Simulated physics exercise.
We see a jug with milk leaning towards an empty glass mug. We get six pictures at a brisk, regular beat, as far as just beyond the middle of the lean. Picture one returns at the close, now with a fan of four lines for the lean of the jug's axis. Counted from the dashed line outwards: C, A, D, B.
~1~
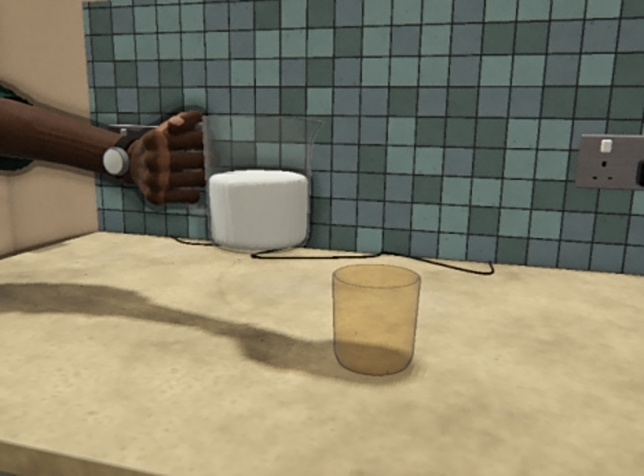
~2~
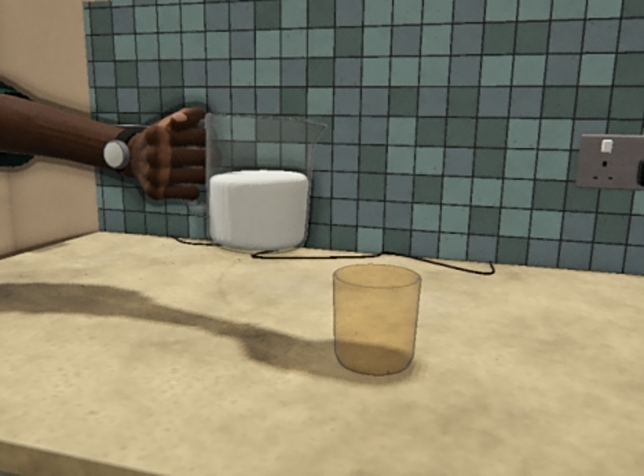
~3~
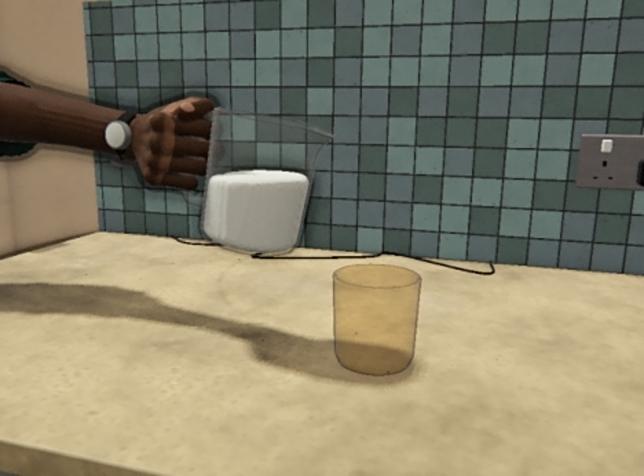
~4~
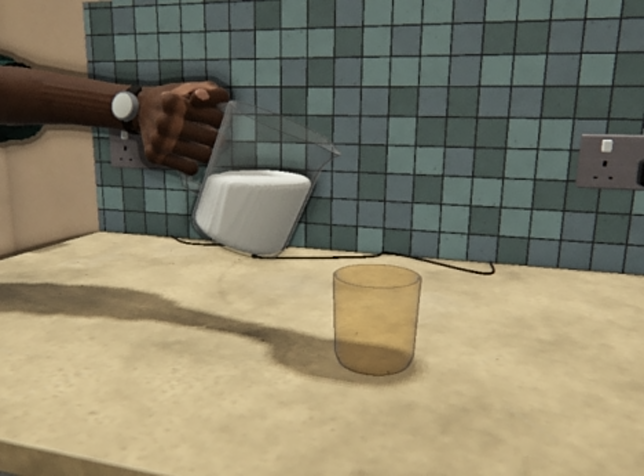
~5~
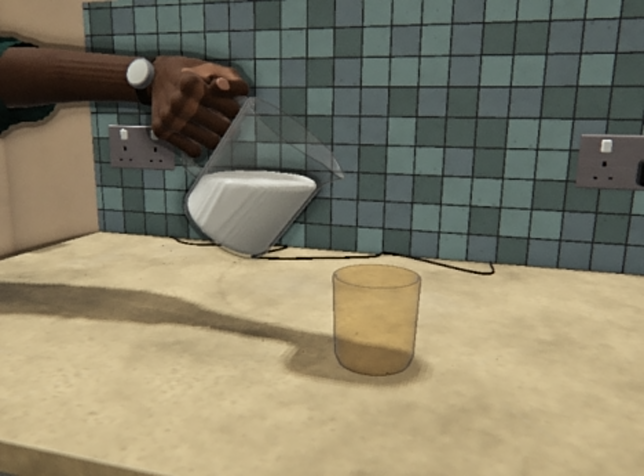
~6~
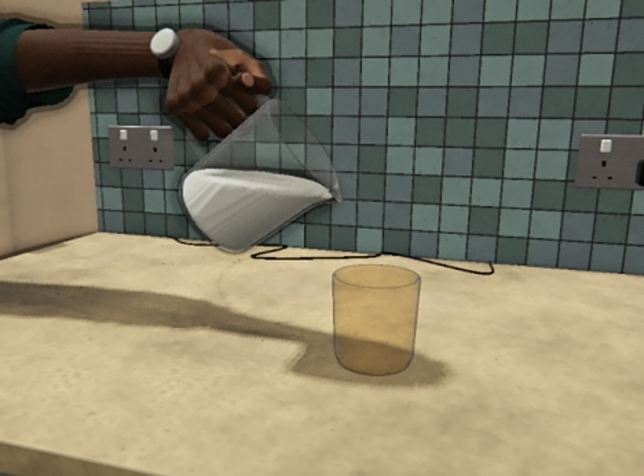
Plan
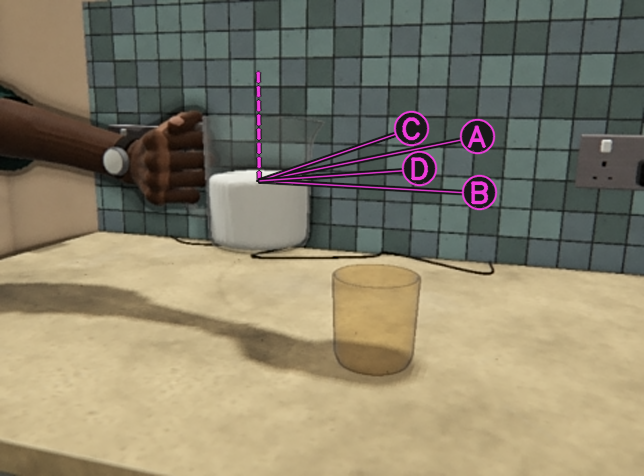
A hand raised and steadily tilted a clear jug of milk to the right, bringing the milk up toward its lip, while the empty amber-tinted glass mug stayed still on the counter.
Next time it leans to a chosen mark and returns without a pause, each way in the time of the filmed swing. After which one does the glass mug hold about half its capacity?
Use tilt C.
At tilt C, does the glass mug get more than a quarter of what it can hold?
Yes.
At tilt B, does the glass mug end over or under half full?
Over half.
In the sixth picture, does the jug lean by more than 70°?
No, it does not.
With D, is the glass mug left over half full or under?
Over half.
In magenta, A at (460, 140); B at (462, 192); C at (395, 134); D at (402, 170).
If A is chosen, the glass mug ends with about 71 % of what it can hold.
If B is chosen, the glass mug is filled to the brim; 5 % of the milk is spilt.
If C is chosen, the glass mug ends with about 51 % of what it can hold.
If D is chosen, the glass mug ends with about 86 % of what it can hold; 3 % of the milk is spilt.
